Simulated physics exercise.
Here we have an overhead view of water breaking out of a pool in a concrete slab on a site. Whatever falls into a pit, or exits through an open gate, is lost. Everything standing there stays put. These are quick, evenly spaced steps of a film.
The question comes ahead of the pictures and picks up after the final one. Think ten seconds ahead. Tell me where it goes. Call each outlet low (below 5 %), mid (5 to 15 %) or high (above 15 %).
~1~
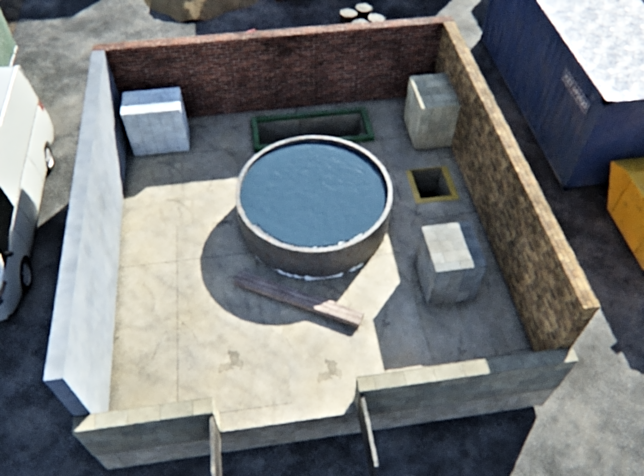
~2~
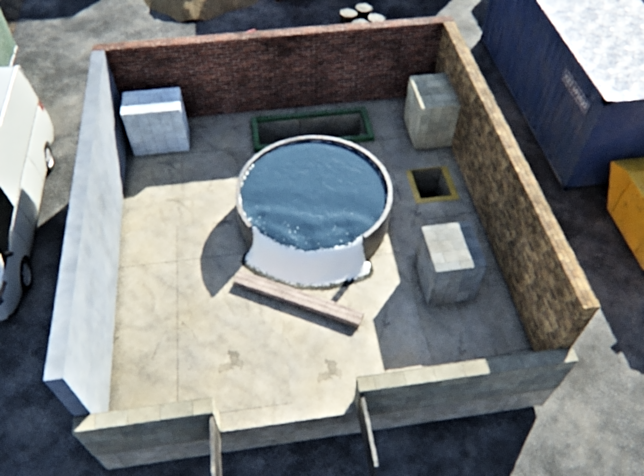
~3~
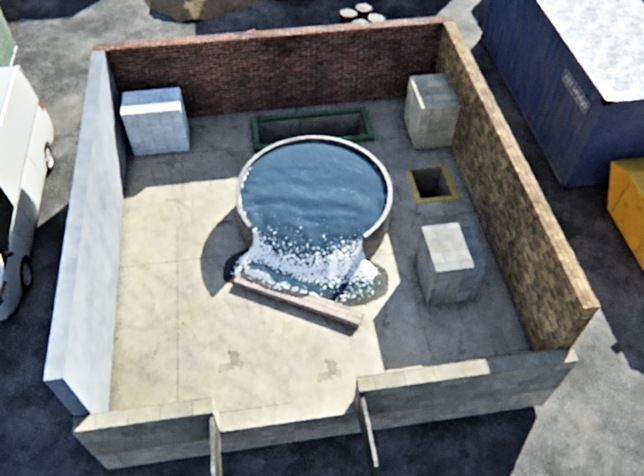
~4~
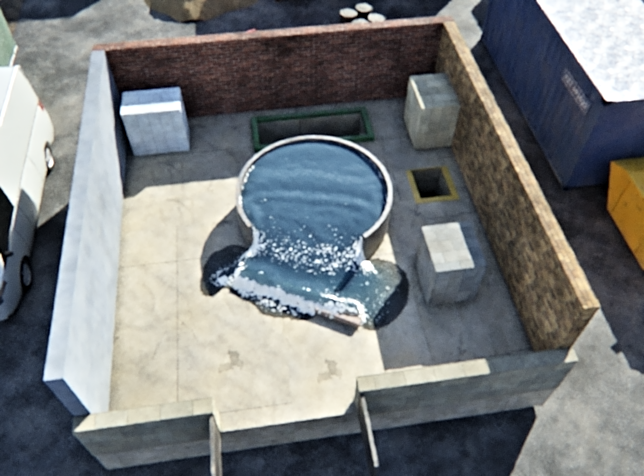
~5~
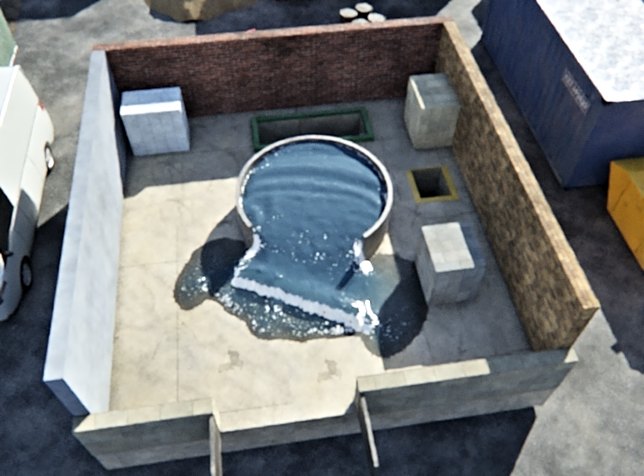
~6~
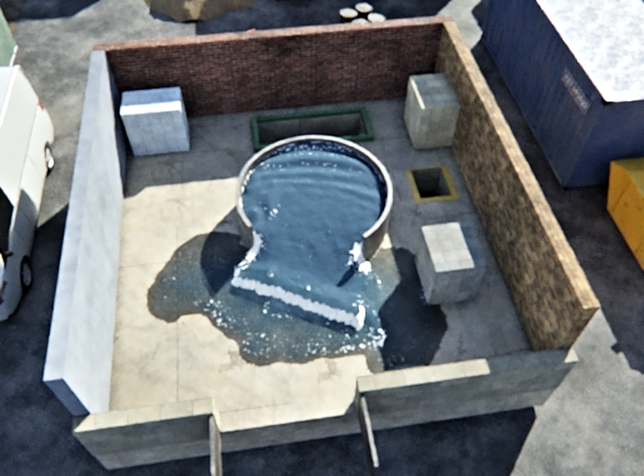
Outlets - gate: High; green pit: Low; yellow pit: Mid.
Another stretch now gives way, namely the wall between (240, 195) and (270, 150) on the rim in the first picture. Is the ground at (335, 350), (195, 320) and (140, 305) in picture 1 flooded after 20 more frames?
Listed in order, they come out without a puddle, sitting in a pool and sitting in a pool.
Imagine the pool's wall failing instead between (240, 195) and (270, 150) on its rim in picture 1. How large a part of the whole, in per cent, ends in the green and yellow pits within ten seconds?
In percent: Green 6, yellow 2.
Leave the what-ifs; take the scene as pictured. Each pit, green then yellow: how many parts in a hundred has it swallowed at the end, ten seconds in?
Around 0 per cent, then around 10 per cent.
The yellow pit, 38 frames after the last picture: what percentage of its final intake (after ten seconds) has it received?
It comes to around 45 percent of the ten-second total.
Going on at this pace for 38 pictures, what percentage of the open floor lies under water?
I'd say close to 80 per cent.
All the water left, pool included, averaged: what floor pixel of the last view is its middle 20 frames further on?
Somewhere near (316, 283).
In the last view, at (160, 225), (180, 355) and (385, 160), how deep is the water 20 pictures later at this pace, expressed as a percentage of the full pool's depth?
Going in order, that's 4, 20 and 0 %.
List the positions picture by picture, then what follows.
The first picture shows still water in the pool at (314, 192).
In the second picture, the front is at (369, 270), out from the gap at (305, 267).
In the third picture, water pours out at (305, 268) and has run to (383, 285).
In the fourth picture, water pours out at (305, 269) and has run to (206, 276).
In the fifth picture, the front is at (179, 296), out from the gap at (305, 270).
In the sixth picture, the front is at (155, 308), out from the gap at (305, 270).
A moment on, water covers 45 % of the floor; the gate 1 %, the green pit 0 %, the yellow pit 0 %.
Next, water covers 55 % of the floor; the gate 9 %, the green pit 0 %, the yellow pit 0 %.
Then, water covers 65 % of the floor; the gate 17 %, the green pit 0 %, the yellow pit 0 %.
Later, water covers 80 % of the floor; the gate 24 %, the green pit 0 %, the yellow pit 5 %.
In the end, water covers 95 % of the floor; the gate 31 %, the green pit 0 %, the yellow pit 10 %.
